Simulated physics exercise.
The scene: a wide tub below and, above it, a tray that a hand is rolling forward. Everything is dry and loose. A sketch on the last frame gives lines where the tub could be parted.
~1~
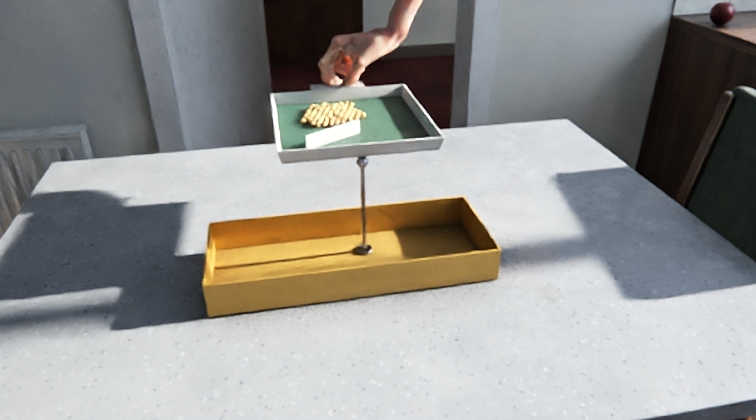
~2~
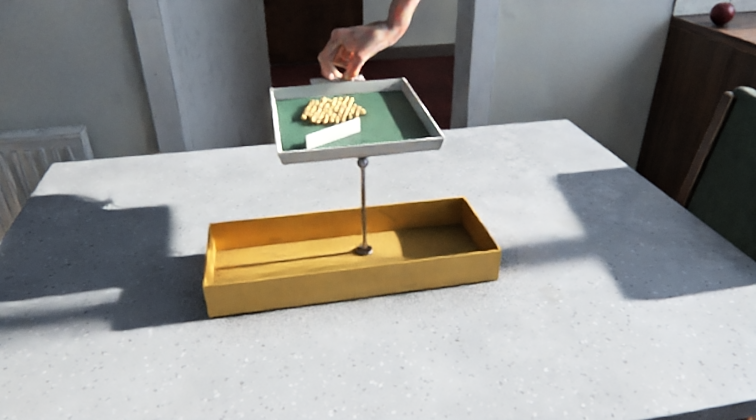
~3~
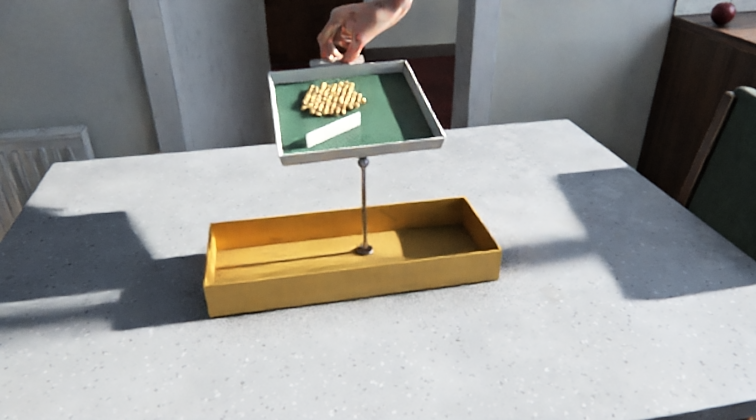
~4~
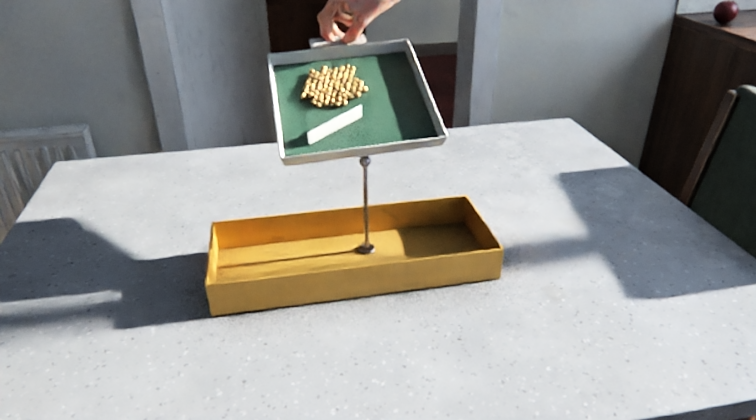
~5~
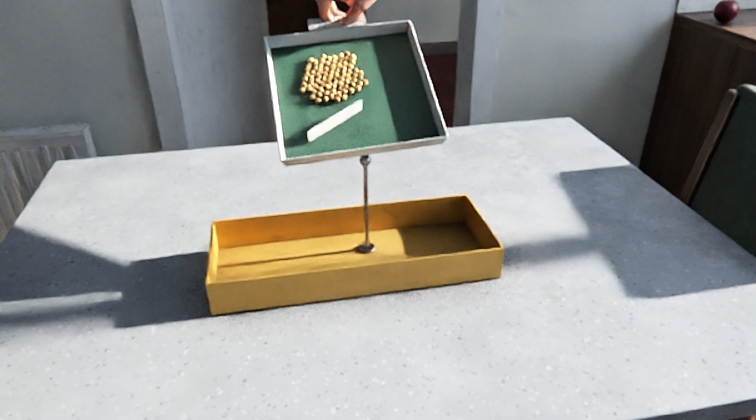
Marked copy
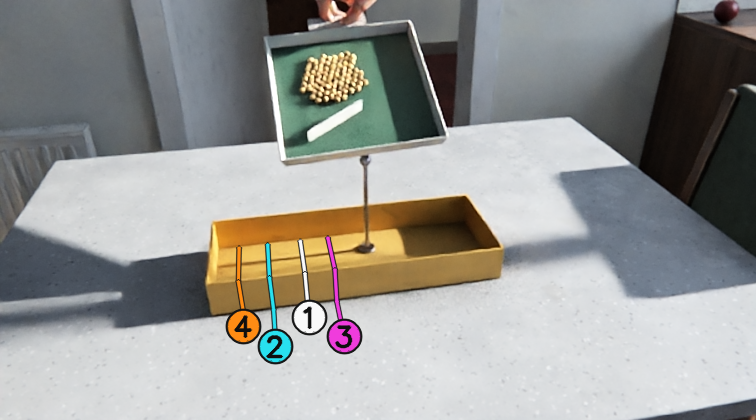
To begin with, a hand holds the back edge of a nearly level green-lined tray, with a cluster of chickpeas behind a short white fin, above a yellow tub. The hand then raises that edge, steadily tilting the tray toward the viewer, while the chickpeas stay clustered behind the fin.
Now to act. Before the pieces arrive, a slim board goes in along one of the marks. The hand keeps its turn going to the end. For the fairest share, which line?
Choose 1.
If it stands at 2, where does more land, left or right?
More lands on the right.
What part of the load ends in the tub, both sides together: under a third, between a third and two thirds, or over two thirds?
About that: Over two thirds.
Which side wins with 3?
More lands on the left.
On the marked copy, line 1 crosses the front rim at (304, 272); line 2 crosses the front rim at (269, 276); line 3 crosses the front rim at (334, 268); line 4 crosses the front rim at (238, 280).
Choosing 1, of what is caught, about half on the left of the divider, about half on the right.
Choosing 2, of what is caught, none on the left of the divider, all on the right.
Choosing 3, of what is caught, nearly all on the left of the divider, a small part on the right.
Choosing 4, of what is caught, none on the left of the divider, all on the right.
